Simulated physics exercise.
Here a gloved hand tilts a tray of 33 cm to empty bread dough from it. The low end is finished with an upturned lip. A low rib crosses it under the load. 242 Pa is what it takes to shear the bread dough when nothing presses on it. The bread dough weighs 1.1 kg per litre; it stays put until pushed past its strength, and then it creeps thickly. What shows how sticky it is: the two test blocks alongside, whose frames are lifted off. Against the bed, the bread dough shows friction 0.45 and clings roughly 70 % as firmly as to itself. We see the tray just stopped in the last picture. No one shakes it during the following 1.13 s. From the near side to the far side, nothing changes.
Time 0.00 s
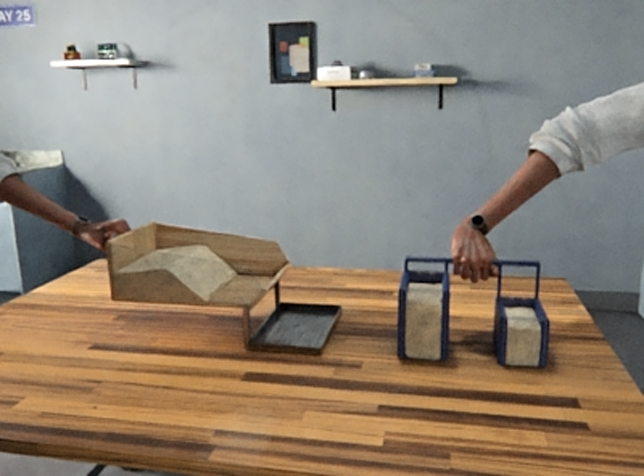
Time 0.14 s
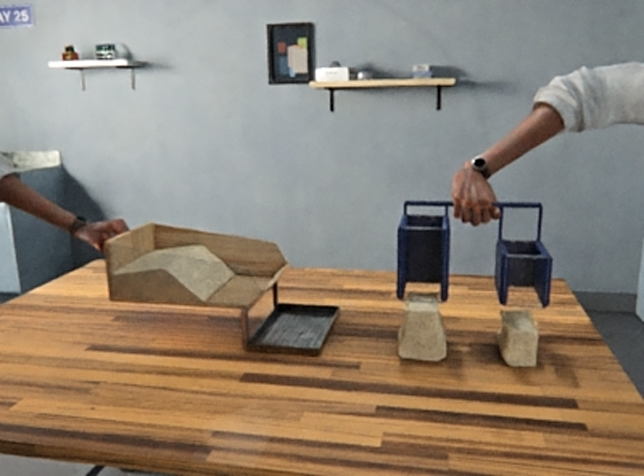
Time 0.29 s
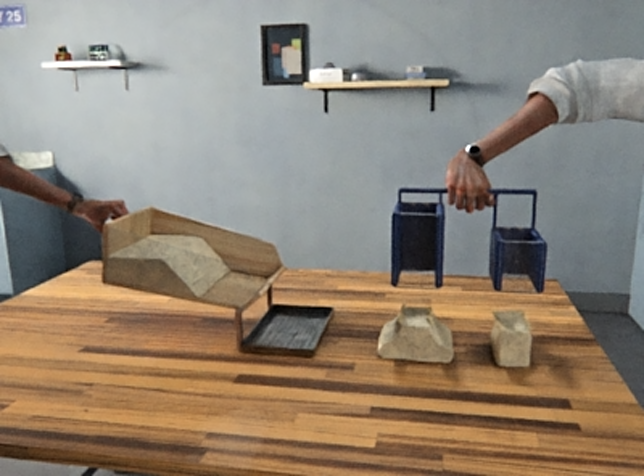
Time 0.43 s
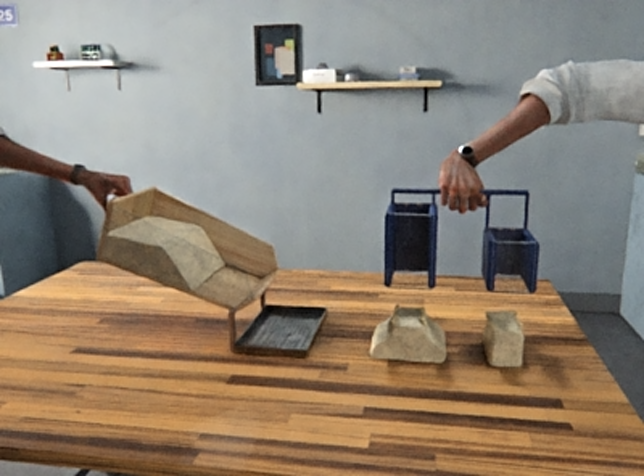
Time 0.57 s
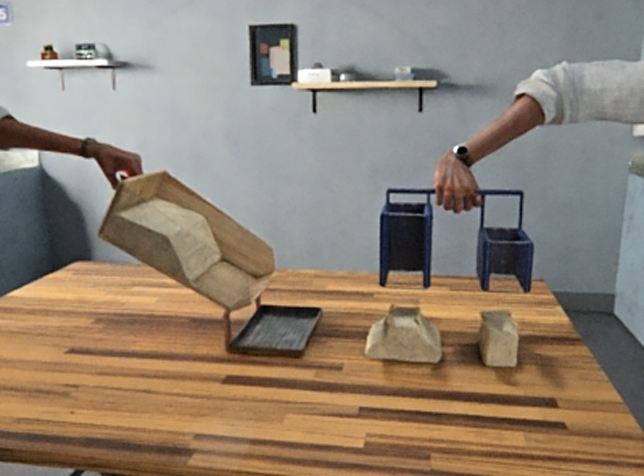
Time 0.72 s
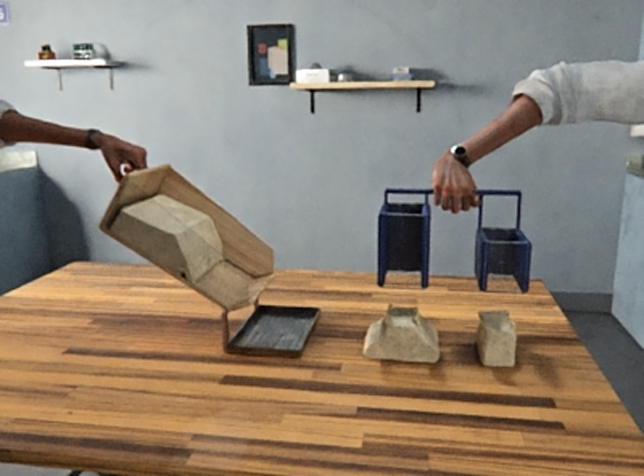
At the start, a hand grips a level wooden tray of pale dough while another lifts two joined blue holders off two blocks. The left block slumps and widens, while the right barely changes. The tray's left end then rises into a steep tilt, with the dough still inside.
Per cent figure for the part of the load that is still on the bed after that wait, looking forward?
Around 100 percent.
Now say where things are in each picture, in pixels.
Top of the high end at (110, 243), tilt 0 degrees; foremost bit of the bread dough at (204, 299); block heights 13 cm, 8.5 cm (left to right), in the first picture.
Top of the high end at (108, 244), tilt 0 degrees; foremost bit of the bread dough at (202, 299); block heights 11 cm, 8.2 cm (left to right), in the second picture.
Top of the high end at (108, 226), tilt 8 degrees; foremost bit of the bread dough at (197, 294); block heights 8.4 cm, 8.1 cm (left to right), in the third picture.
Top of the high end at (112, 204), tilt 18 degrees; foremost bit of the bread dough at (191, 287); block heights 8.3 cm, 8.1 cm (left to right), in the fourth picture.
Top of the high end at (123, 184), tilt 28 degrees; foremost bit of the bread dough at (189, 283); block heights 8.3 cm, 8.1 cm (left to right), in the fifth picture.
Top of the high end at (128, 178), tilt 32 degrees; foremost bit of the bread dough at (193, 279); block heights 8.3 cm, 8.1 cm (left to right), in the sixth picture.
After 0.83 s, the tilt is 32 degrees and 100 % is on the bed.
After 0.97 s, the tilt is 32 degrees and 100 % is on the bed.
After 1.11 s, the tilt is 32 degrees and 100 % is on the bed.
After 1.24 s, the tilt is 32 degrees and 100 % is on the bed.
After 1.81 s, the tilt is 32 degrees and 100 % is on the bed.
